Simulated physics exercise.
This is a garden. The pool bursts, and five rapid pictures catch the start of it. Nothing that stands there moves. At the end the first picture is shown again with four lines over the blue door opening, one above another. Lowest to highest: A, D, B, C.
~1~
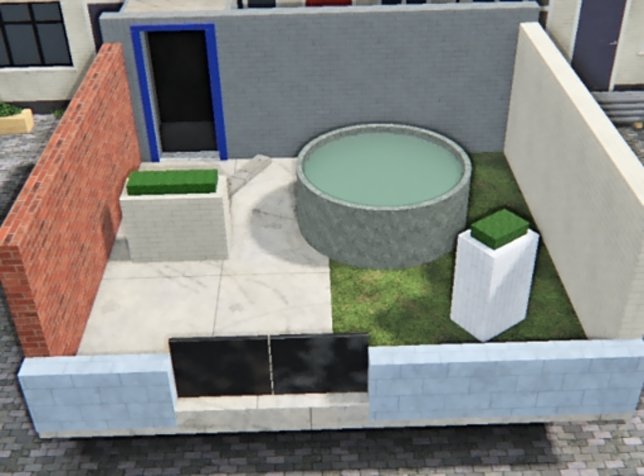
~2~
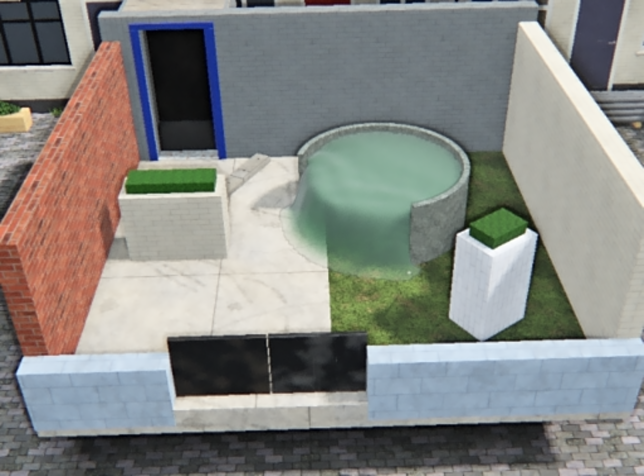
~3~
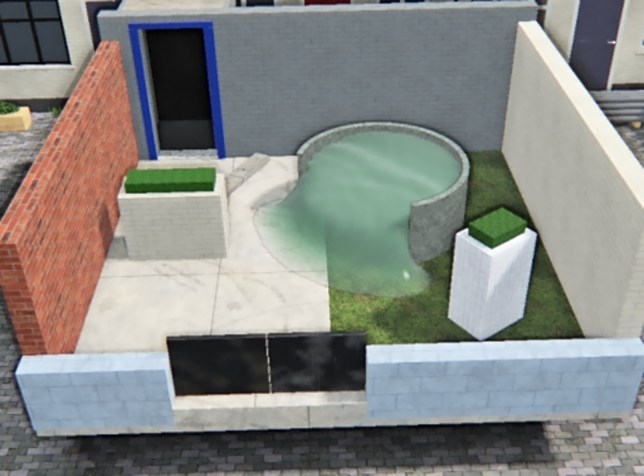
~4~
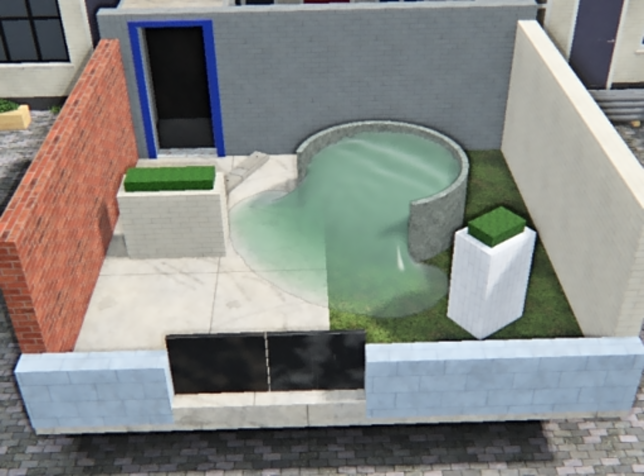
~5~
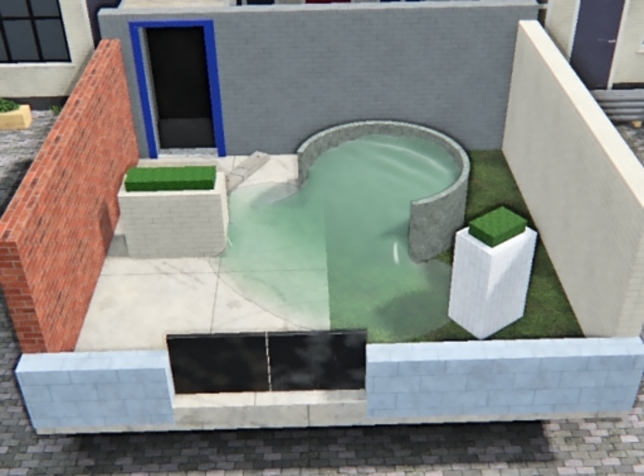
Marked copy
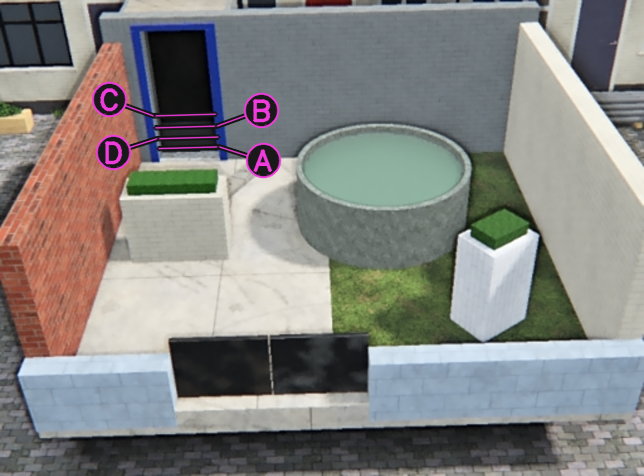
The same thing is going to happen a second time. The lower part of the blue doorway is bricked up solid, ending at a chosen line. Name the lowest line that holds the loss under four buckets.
A.
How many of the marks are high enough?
All of the four.
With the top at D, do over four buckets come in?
No, that is safe.
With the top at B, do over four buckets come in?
No, not at all.
On the marked copy, A at (188, 147); B at (186, 127); C at (184, 115); D at (187, 137); from the bottom up A, D, B, C.
If A is chosen, a splash gets over, under a bucket.
If B is chosen, nothing gets over.
If C is chosen, nothing gets over.
If D is chosen, nothing gets over.
